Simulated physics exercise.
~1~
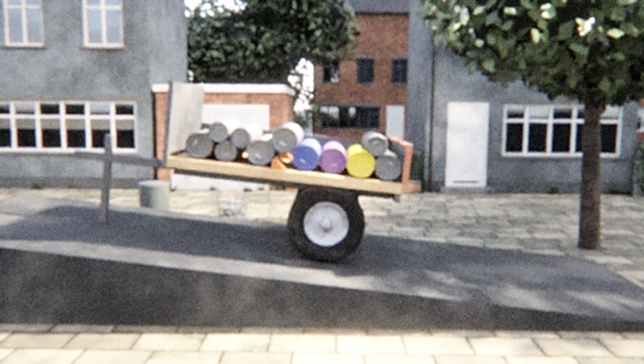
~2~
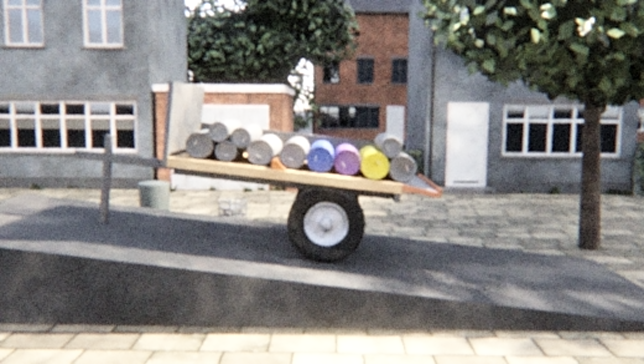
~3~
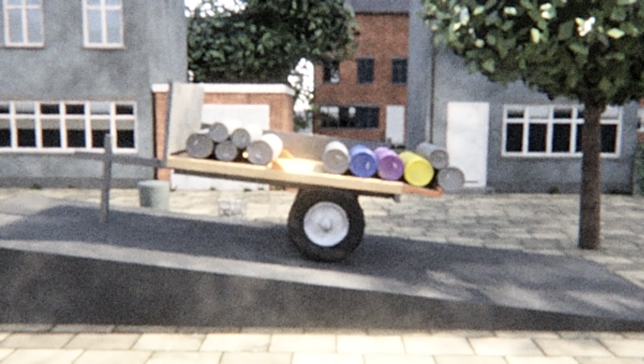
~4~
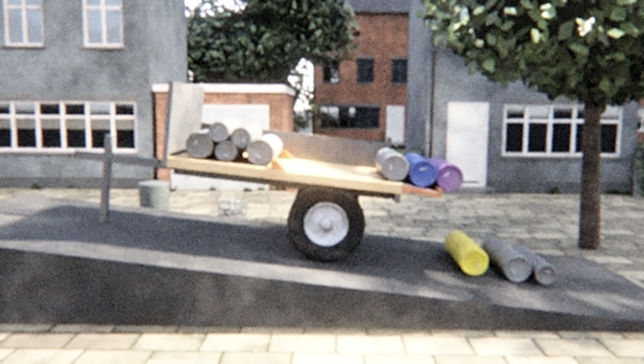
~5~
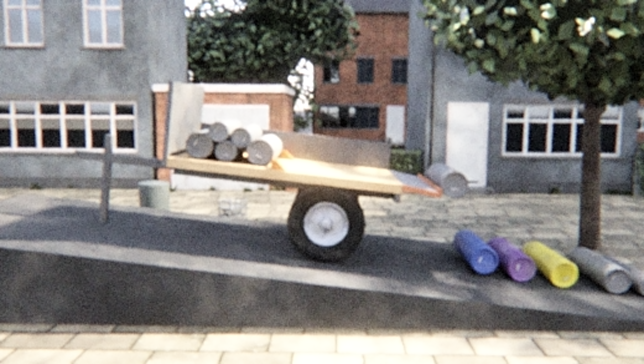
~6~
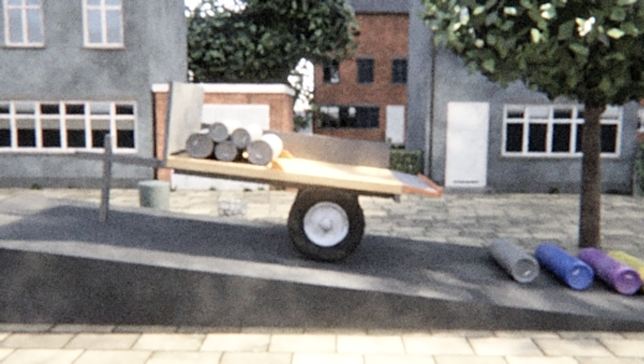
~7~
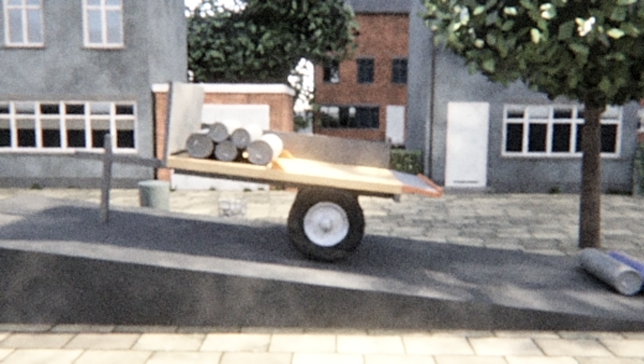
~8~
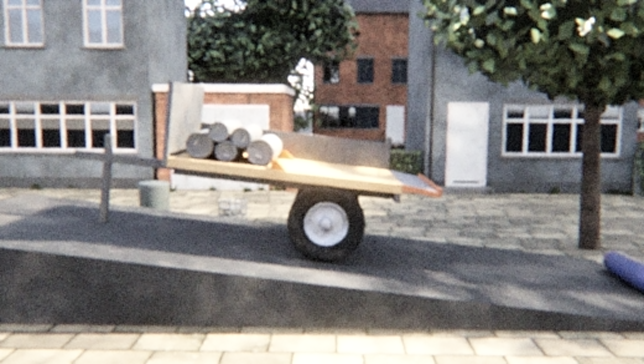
On a sloping grey road before houses and a leafy tree, a flatbed trailer on one visible wheel is seen from the side. Grey cylinders lie along its bed with a blue, a purple and a yellow one near the right end, and an orange chock sits among them. The tailgate at the right swings down, and the cylinders right of the chock roll toward it. The yellow and grey ones drop to the road first, then purple and blue follow, and another grey one comes last. They roll away down the slope to the right, while a grey stack stays behind the chock.
